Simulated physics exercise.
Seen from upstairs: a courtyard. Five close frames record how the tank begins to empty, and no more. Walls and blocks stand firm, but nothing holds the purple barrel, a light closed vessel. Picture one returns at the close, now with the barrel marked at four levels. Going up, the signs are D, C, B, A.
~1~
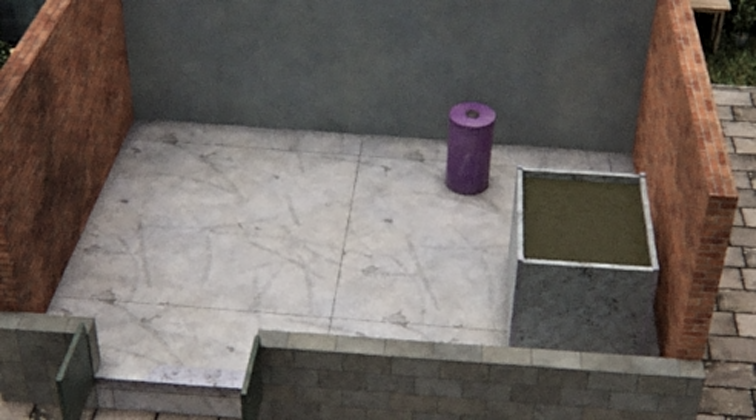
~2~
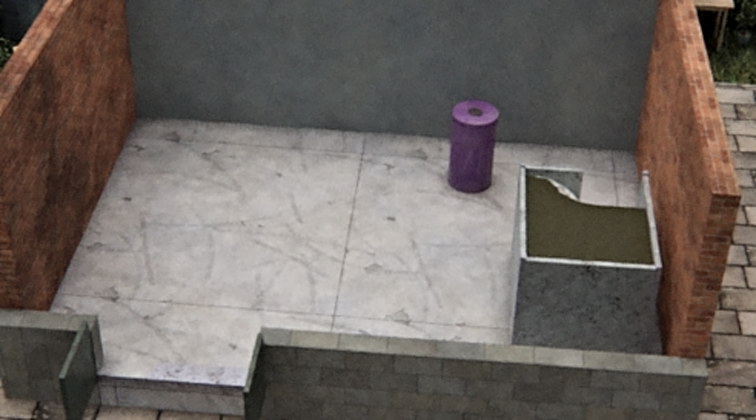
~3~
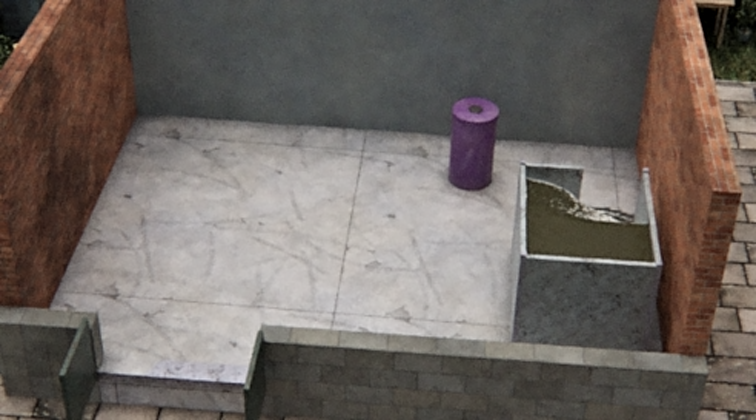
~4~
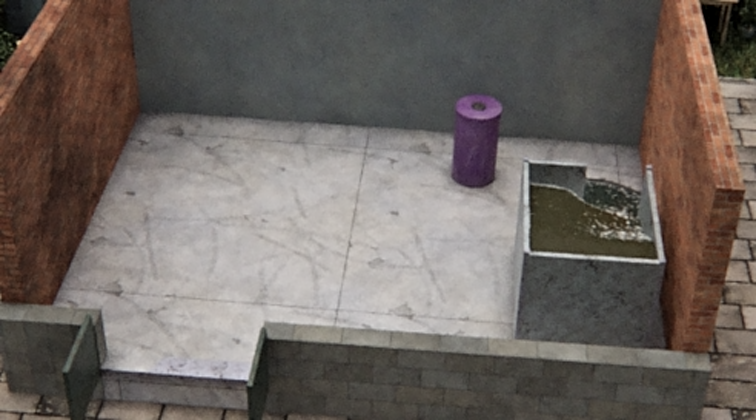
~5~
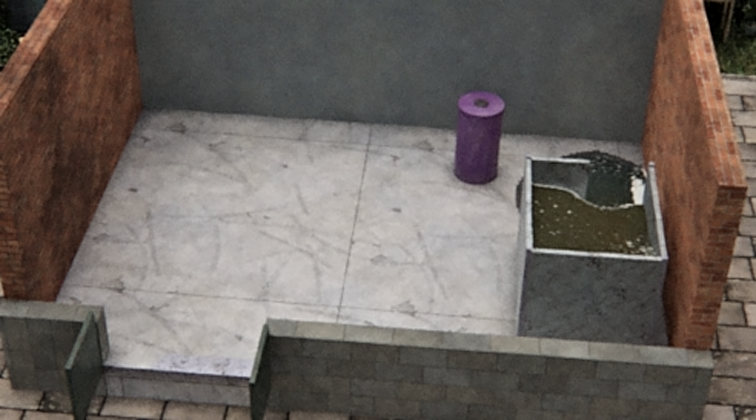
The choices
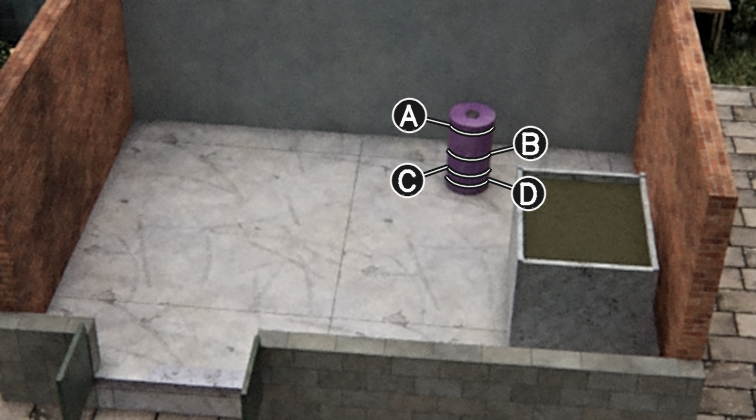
In a walled yard seen from upstairs, the murky water in the full tank dropped at the back, then churned and splashed up over the back right corner, while the purple barrel stood nearby.
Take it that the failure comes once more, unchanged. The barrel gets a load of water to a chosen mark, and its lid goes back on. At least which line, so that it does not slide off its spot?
Take B.
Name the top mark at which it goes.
That would be C.
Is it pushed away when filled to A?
No.
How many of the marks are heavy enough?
Two.
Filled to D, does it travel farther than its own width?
Yes, clearly.
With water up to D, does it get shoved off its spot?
Yes.
On the marked copy, A at (470, 134); B at (469, 160); C at (467, 176); D at (467, 186); from the bottom up D, C, B, A.
With A, it does not move.
With B, it shifts by a finger or two and stays.
With C, it is pushed about half its own width away.
With D, it is pushed about twice its own width away.
